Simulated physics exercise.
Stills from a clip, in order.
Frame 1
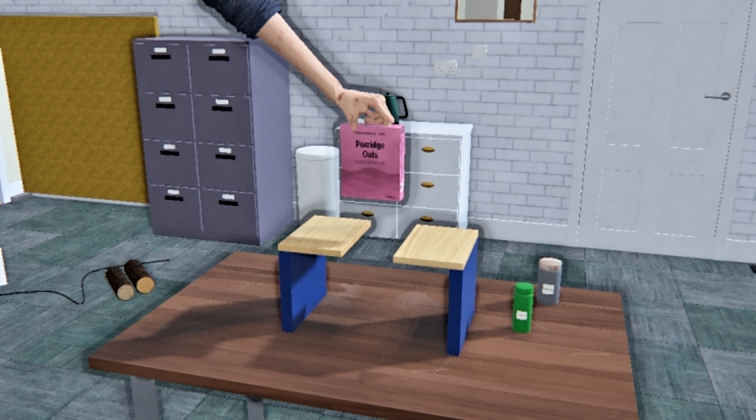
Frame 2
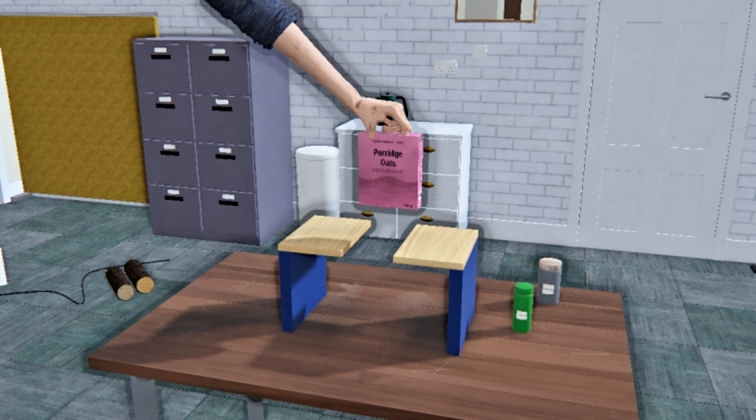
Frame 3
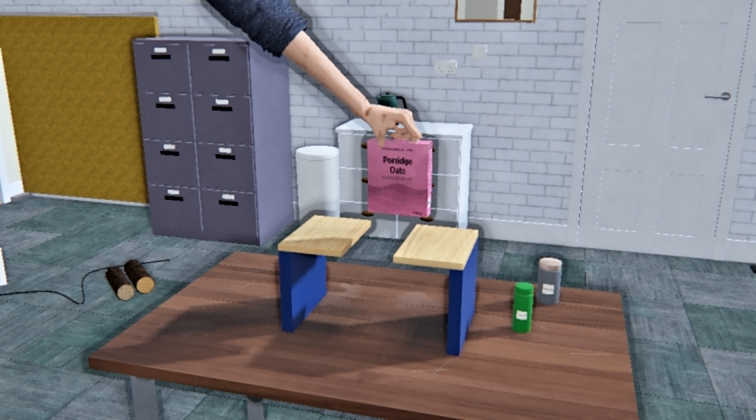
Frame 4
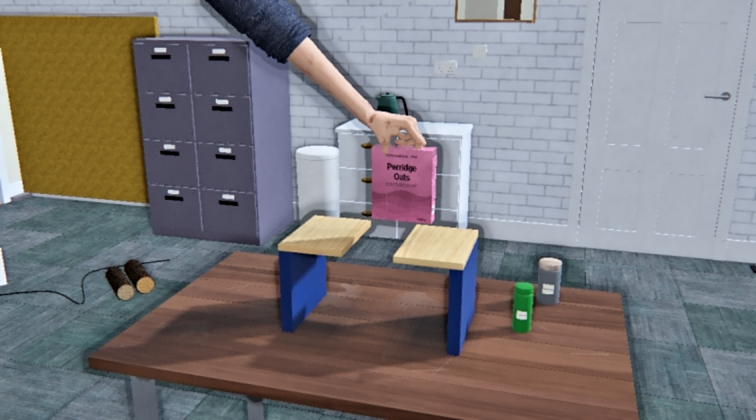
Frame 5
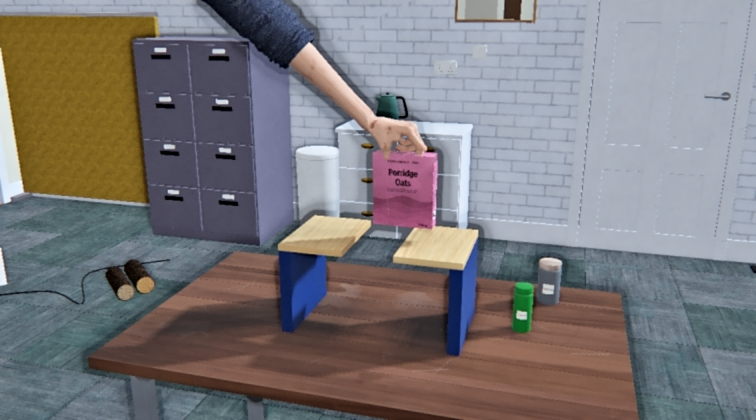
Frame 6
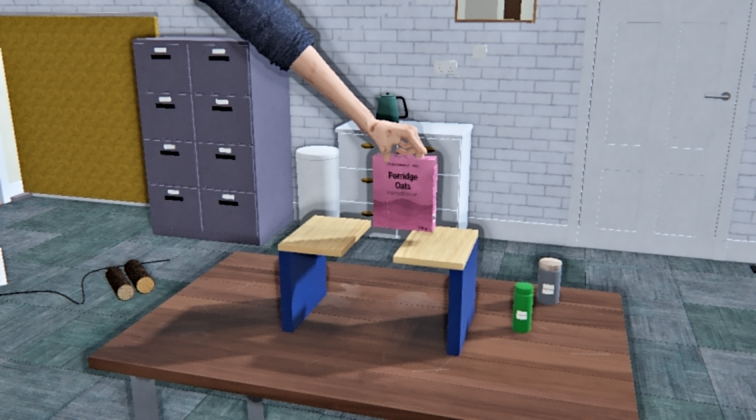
A hand reaching in from the upper left holds a pink porridge oats packet by its top, in a white-brick office seen from slightly above by a still camera. On a brown wooden table stand two pale wooden platforms on blue supports, with green and grey containers at right and grey cabinets behind. The packet moves a little right and down over the gap, slows, and is held nearly still.
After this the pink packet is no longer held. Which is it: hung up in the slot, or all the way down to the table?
It does not pass.
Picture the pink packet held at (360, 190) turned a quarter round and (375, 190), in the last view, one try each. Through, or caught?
Result 1: Passes; result 2: Blocked.
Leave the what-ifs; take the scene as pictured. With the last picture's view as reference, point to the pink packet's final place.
Around (378, 216).
Then, 0.20 s later than the last frame, pink packet moved a little near (404, 204).
Then, 0.40 s later than the last frame, pink packet tilted by 12° near (397, 205).
Then, 0.50 s later than the last frame, pink packet tilted by 30° near (387, 208).
Then, 0.60 s later than the last frame, pink packet tilted by 54° near (377, 216).
When it is over, lying over on the stand or table, pink packet; the other 2 as before. End places, in pixels of the last picture, pink packet near (378, 216). The packet stays on top.
